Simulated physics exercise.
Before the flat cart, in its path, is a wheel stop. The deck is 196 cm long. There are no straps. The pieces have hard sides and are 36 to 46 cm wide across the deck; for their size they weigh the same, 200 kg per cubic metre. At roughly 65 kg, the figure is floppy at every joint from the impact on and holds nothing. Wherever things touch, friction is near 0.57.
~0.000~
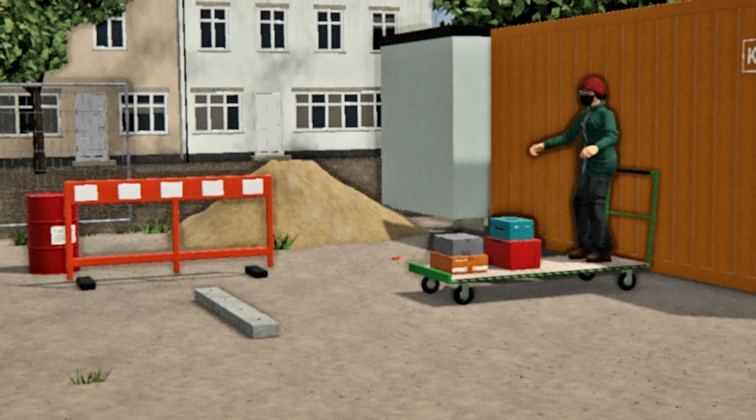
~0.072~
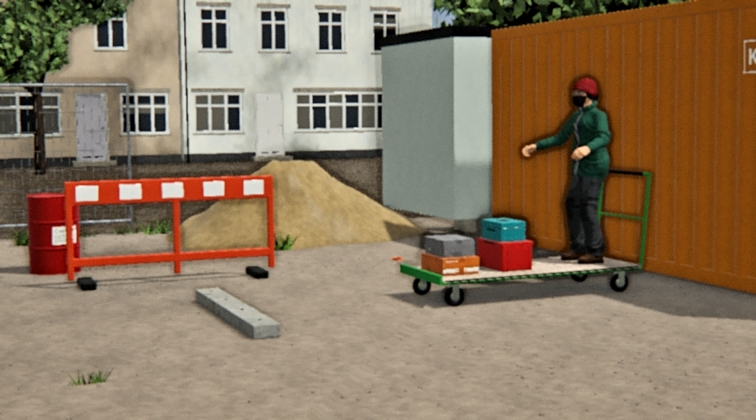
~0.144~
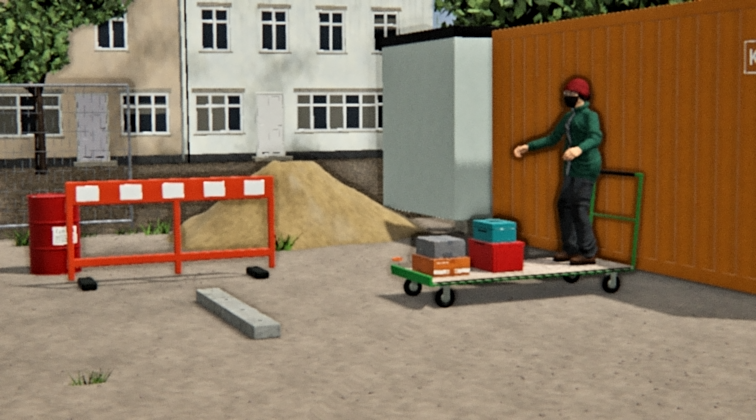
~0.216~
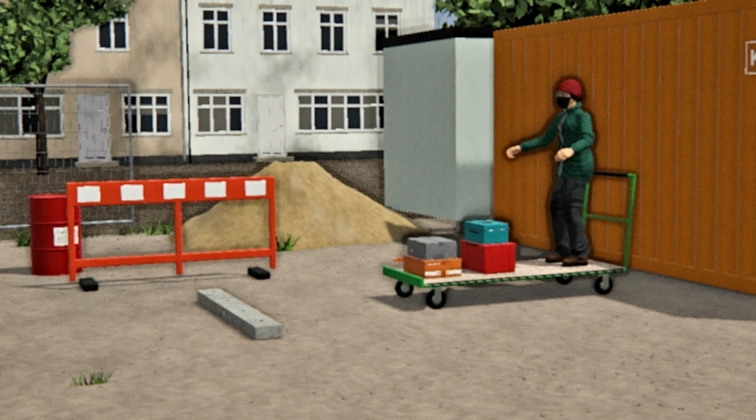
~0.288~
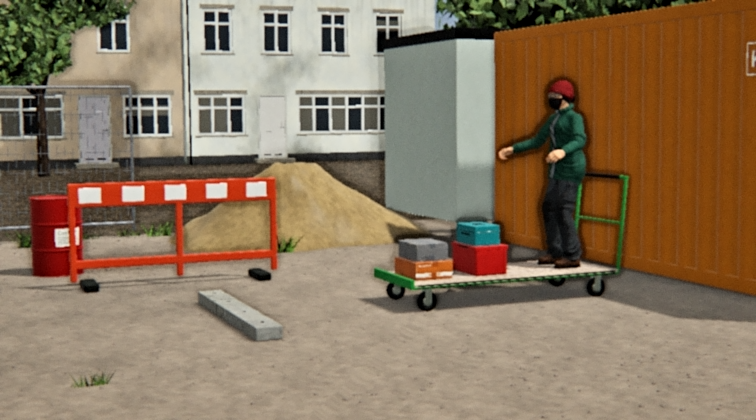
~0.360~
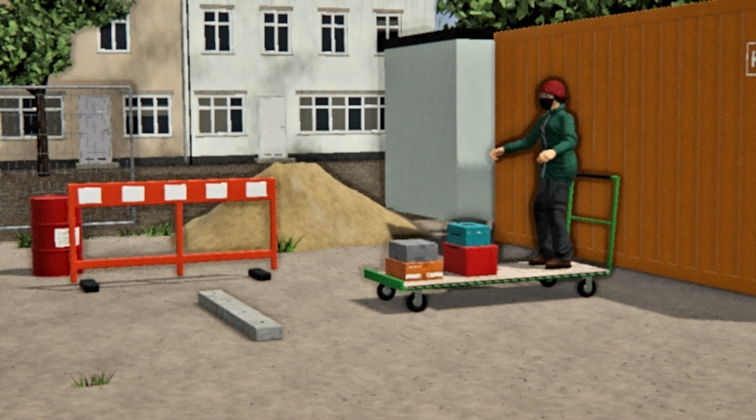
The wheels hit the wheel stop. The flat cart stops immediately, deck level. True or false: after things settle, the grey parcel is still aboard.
True.
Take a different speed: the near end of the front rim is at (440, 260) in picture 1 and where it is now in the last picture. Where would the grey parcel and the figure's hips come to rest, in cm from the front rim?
Rest positions: Grey 70 cm past rim; hips 70 cm behind rim.
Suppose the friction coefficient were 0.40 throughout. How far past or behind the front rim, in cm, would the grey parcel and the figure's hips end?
You'd find the grey piece 10 behind and the hips 130 behind as well.
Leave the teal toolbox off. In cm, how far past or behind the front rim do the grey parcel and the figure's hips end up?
Then: Grey 10 cm behind; hips 140 cm behind.
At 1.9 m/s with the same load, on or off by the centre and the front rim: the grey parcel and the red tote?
Then the grey one comes off and the red one stays on.
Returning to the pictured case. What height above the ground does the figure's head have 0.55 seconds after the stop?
Height: Approx. 70 cm.
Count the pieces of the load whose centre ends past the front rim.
Looks like the number is 0.
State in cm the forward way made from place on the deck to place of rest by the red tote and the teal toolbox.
The red one ends 15 cm ahead of its place and the teal one 35 cm ahead.
After 1.33 s the deck stops.
After 1.58 s the grey parcel is 12 cm behind the rim, tilted 0°, near (252, 261) in the last picture's view.
After 1.88 s the grey parcel is 12 cm behind the rim, tilted 0°, near (252, 261) in the last picture's view.
After 2.33 s the grey parcel is 12 cm behind the rim, tilted 0°, near (252, 261) in the last picture's view.
Final state at 4.0 s, nothing is past the rim; behind it, red tote, orange carton, grey parcel, teal toolbox and the figure's hips.
